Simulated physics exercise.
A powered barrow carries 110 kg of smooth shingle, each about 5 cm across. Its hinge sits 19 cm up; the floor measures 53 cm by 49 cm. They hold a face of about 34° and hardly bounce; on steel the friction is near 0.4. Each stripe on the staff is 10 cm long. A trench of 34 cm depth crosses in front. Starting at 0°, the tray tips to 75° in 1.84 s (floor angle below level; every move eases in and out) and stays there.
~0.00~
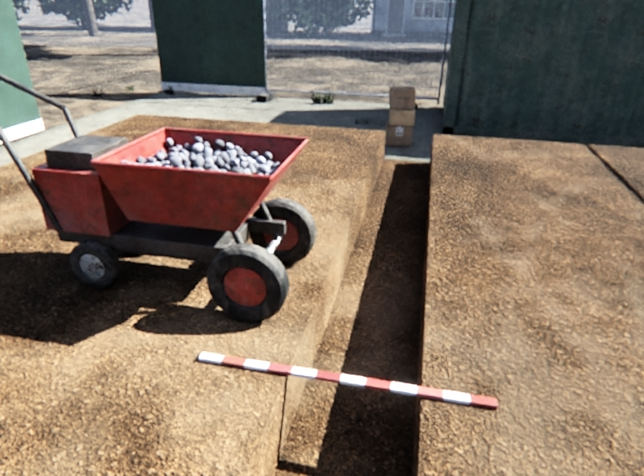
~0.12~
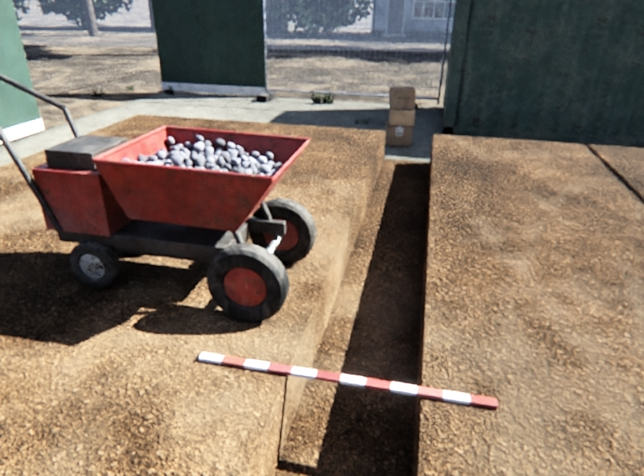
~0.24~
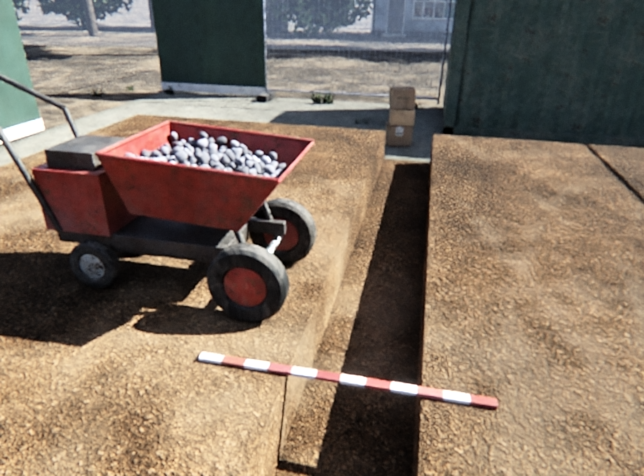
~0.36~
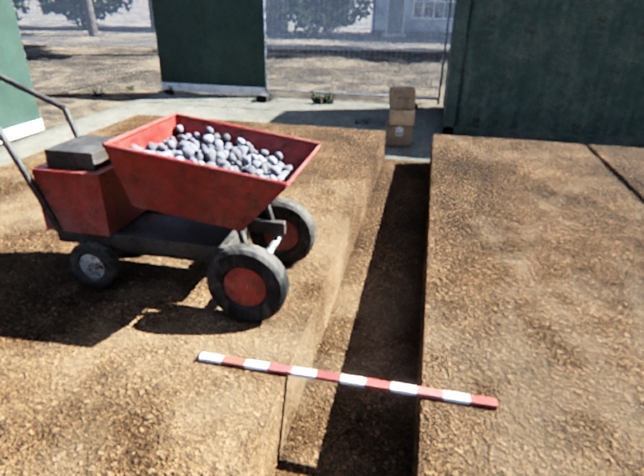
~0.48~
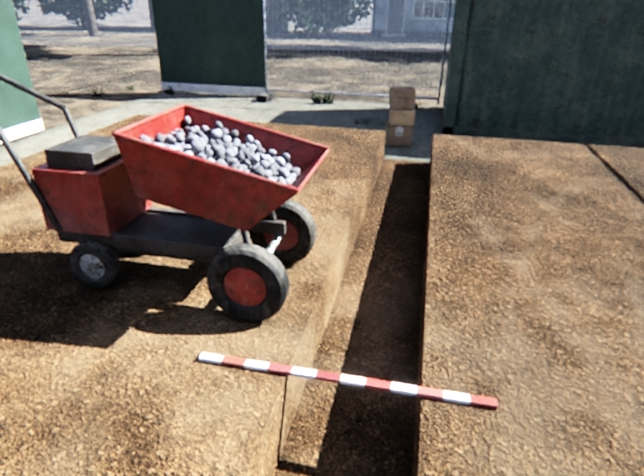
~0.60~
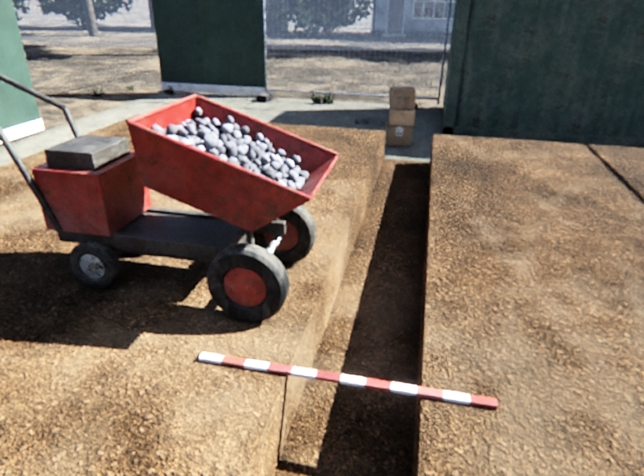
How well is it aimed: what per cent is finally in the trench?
About 78 per cent.
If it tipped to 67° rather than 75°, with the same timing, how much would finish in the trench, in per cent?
In that case some 80 per cent.
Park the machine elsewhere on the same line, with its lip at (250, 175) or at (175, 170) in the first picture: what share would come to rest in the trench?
About 100 and 95 per cent.
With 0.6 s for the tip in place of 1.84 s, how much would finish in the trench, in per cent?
In that case some 50 per cent.
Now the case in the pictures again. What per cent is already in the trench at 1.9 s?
About 55 per cent by then.
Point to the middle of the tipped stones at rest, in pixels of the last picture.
Their middle is at about (398, 349).
After 1.4 s the floor is at 63°; 98 % in the tray, 2 % in the trench; the foremost stones are at (390, 250).
After 1.9 s the floor is at 75°; 28 % in the tray, 53 % in the trench, 19 % past the trench; the foremost stones are at (521, 312).
After 2.3 s the floor is at 75°; 8 % in the tray, 70 % in the trench, 23 % past the trench; the foremost stones are at (589, 342).
After 4.2 s the floor is at 75°; 0 % in the tray, 78 % in the trench, 22 % past the trench; the foremost stones are at (613, 349).
